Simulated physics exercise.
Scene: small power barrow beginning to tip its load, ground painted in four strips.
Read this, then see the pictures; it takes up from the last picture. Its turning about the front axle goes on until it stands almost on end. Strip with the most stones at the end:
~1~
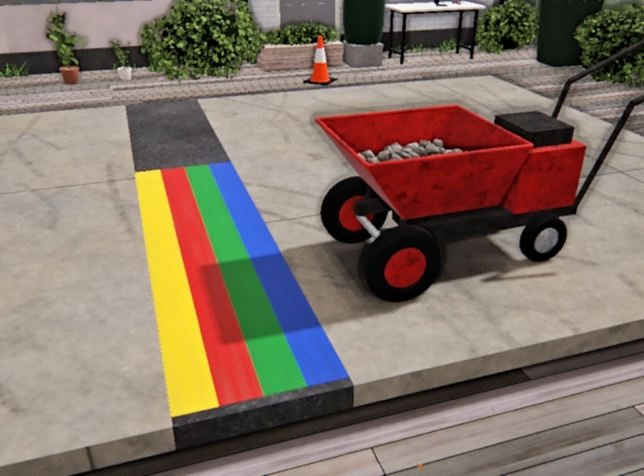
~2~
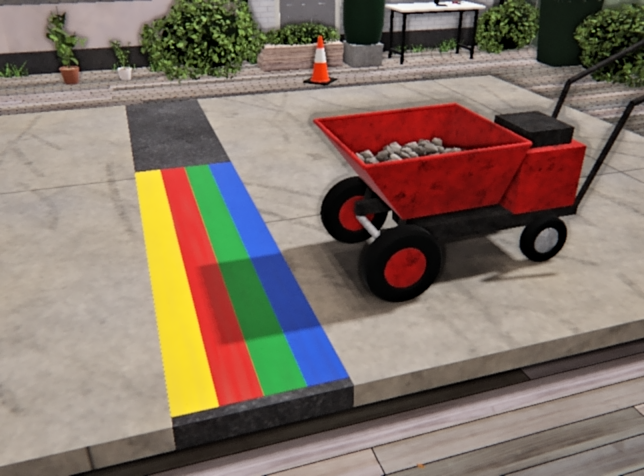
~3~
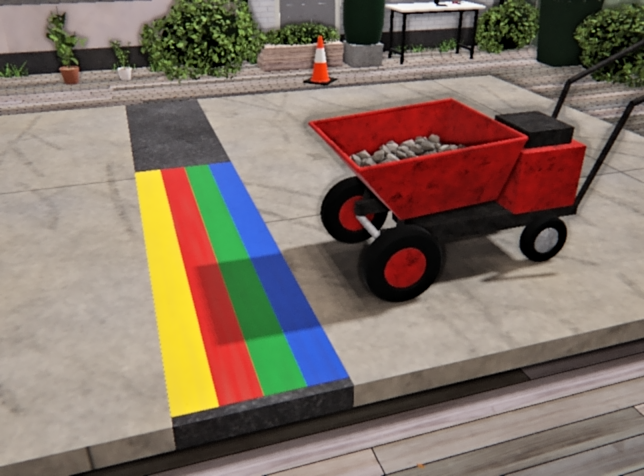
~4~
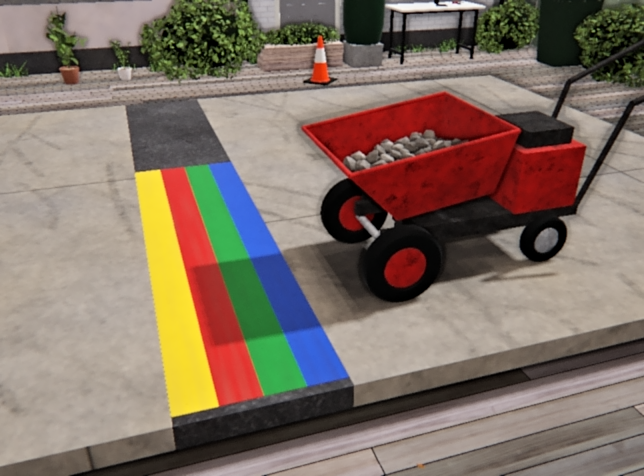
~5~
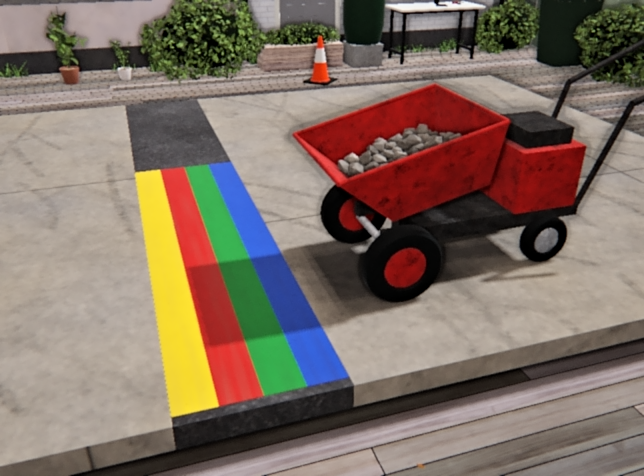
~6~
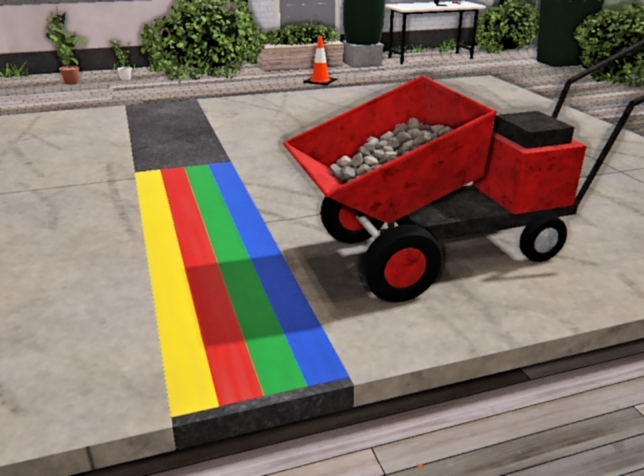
Green strip.
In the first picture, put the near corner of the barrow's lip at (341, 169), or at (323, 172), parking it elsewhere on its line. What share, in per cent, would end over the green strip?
In order: 20 % and 0 %.
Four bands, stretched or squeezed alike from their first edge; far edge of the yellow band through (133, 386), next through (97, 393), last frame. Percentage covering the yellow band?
Shares: 0 %; then 0 %.
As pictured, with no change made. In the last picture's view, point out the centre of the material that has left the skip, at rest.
Centre at rest: Close to (234, 289).
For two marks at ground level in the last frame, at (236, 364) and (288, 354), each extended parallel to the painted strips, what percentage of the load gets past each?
About 20 and 60 per cent.
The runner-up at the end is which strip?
The answer is red.
Soon, skip tipped steeply; all in the skip.
A while on, skip tipped right over; nearly all in the skip; a small part over the green strip; a stray few over the red strip.
Towards the end, skip tipped right over; about a third in the skip; a small part over the blue strip; about a third over the green strip; about a quarter over the red strip; a small part over the yellow strip; a stray few off the paint.
Finally, skip tipped right over; about a third in the skip; a small part over the blue strip; about a third over the green strip; about a quarter over the red strip; a small part over the yellow strip; a stray few off the paint.
